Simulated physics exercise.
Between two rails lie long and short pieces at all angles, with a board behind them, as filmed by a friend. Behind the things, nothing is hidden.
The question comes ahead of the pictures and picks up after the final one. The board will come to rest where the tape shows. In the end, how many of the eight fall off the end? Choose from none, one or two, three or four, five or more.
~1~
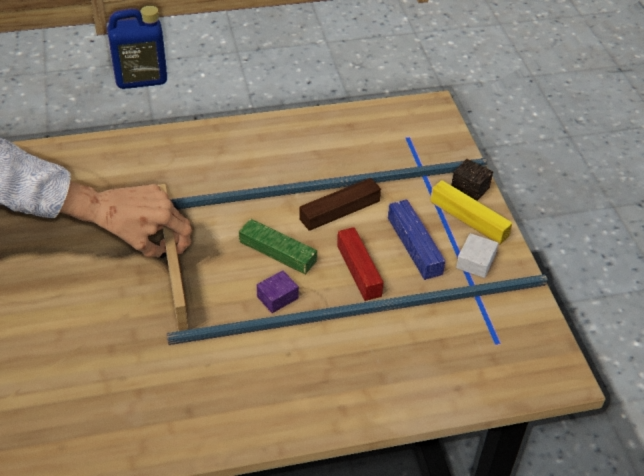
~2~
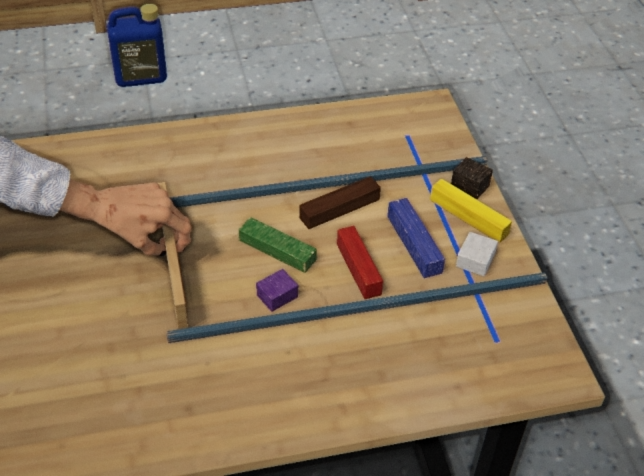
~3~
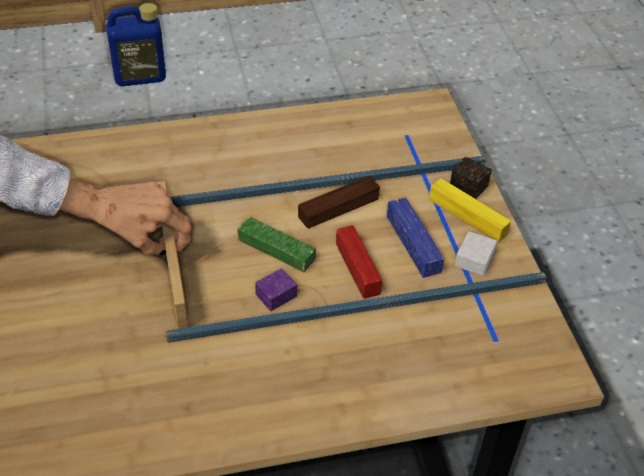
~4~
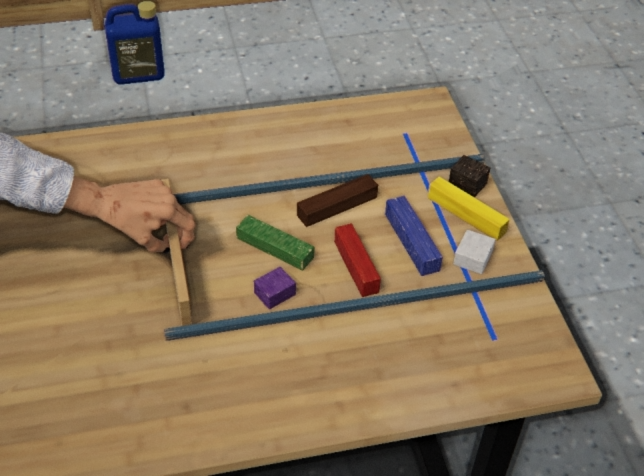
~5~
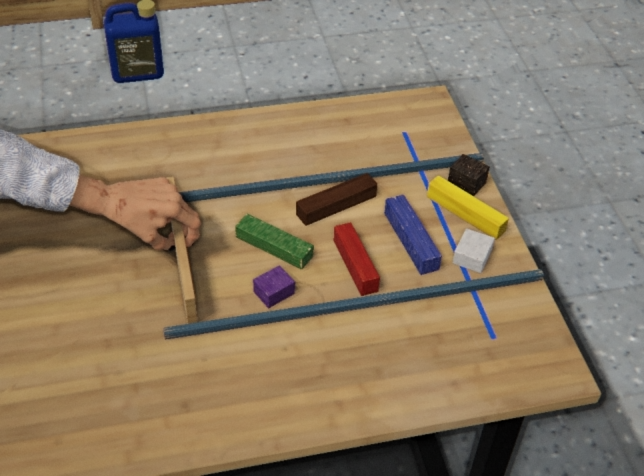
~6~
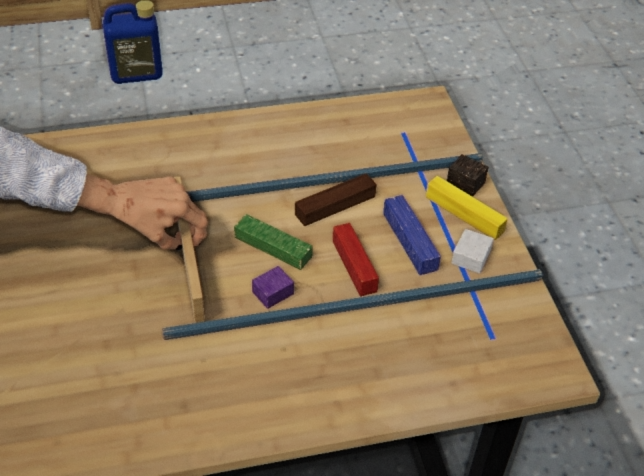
Final count: Three or four.
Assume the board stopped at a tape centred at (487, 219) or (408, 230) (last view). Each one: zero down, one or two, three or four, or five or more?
Five or more, then none.
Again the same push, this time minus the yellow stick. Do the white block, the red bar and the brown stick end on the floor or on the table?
Well, the white block topples off, the red bar is left in place and the brown stick is left in place.
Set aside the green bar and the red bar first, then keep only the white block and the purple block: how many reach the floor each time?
The number fallen is 1, and in the other try 1.
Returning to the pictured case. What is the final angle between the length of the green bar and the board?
Some 0 degrees.
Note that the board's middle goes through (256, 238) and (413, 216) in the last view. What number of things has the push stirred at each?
Up to then 2, and up to the other point 8.
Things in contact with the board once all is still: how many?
2 in contact.
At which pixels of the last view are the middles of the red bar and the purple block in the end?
The red bar ends at (491, 238) and the purple block at (478, 261).
Early on, none off yet; black block at rest near (467, 175); yellow stick at rest near (466, 207); white block at rest near (473, 251).
A while later, none off yet; black block travelled about its own width near (486, 180); yellow stick travelled a little near (488, 208); white block travelled about its own width near (510, 245).
Finally, the number that fall off is three or four; lost, white block, yellow stick and black block.
